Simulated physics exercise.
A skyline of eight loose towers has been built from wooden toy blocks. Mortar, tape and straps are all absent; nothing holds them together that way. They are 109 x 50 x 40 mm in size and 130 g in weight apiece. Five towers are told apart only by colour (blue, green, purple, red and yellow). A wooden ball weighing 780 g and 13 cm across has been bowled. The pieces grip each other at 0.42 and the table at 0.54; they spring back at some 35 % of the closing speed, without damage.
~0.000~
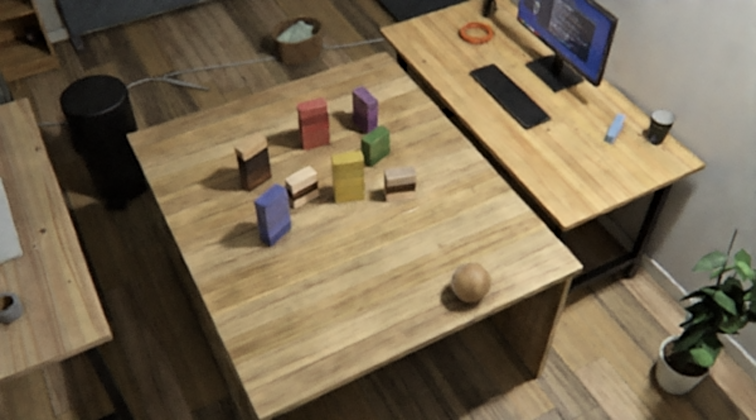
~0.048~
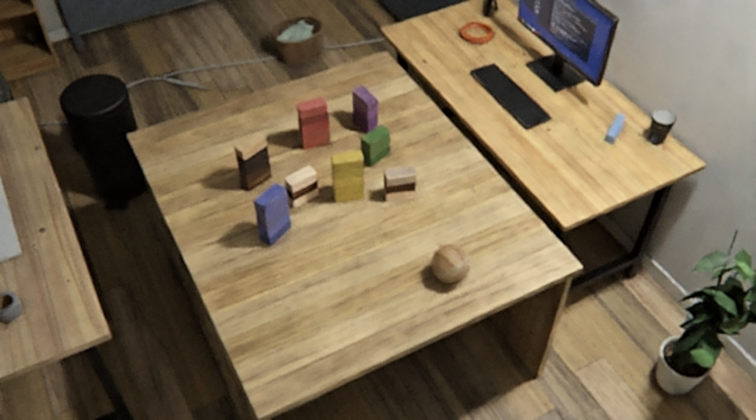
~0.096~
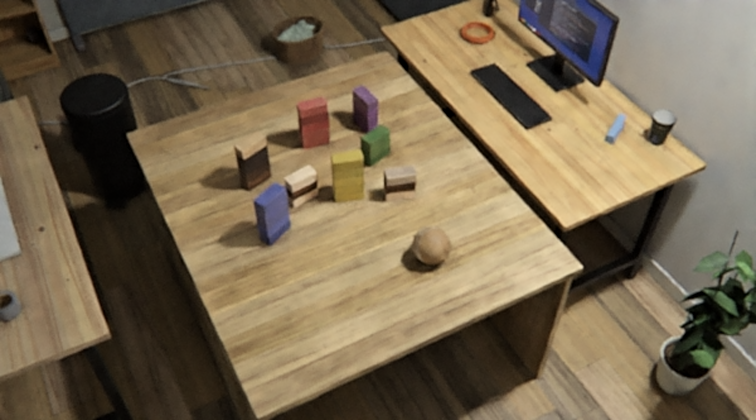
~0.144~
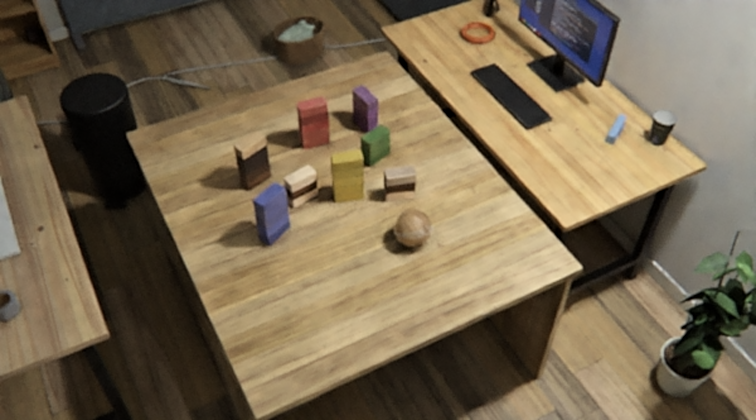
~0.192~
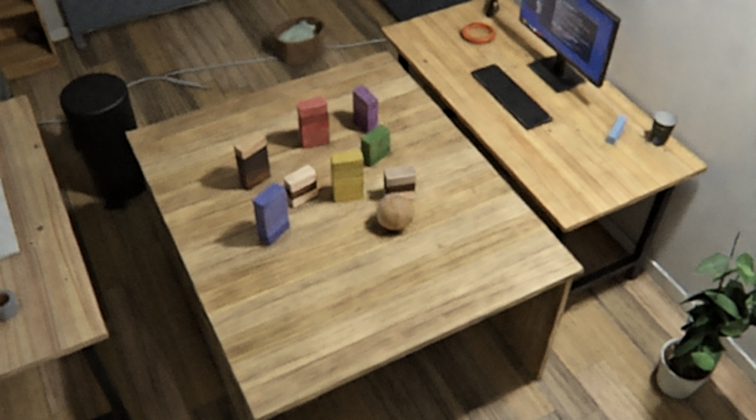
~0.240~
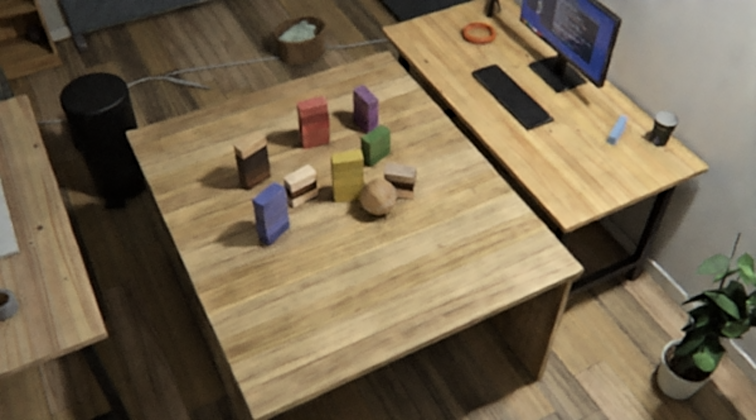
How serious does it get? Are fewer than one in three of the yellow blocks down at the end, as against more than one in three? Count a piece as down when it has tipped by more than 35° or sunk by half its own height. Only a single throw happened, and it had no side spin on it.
No, more than one in three are down.
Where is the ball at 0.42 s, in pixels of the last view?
(355, 183), roughly.
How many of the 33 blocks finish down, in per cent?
15 %.
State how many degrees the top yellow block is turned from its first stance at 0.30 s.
Some 20°.
Around 0.30 s, ball still moving; none of the 5 yellow blocks down (0 of 33 in all colours); top yellow block tipped 19°.
Around 0.42 s, ball still moving; 3 of the 5 yellow blocks down (3 of 33 in all colours); top yellow block tipped 62°, 40 mm lower.
Around 0.76 s, ball still moving; 4 of the 5 yellow blocks down (5 of 33 in all colours); top yellow block upside down.
Finally (1.8 s), ball at rest; 4 of the 5 yellow blocks down (5 of 33 in all colours); top yellow block upside down; top purple block unmoved. That is 80 per cent. Seen by the last camera, middles, top yellow block near (327, 218), top purple block near (366, 98).
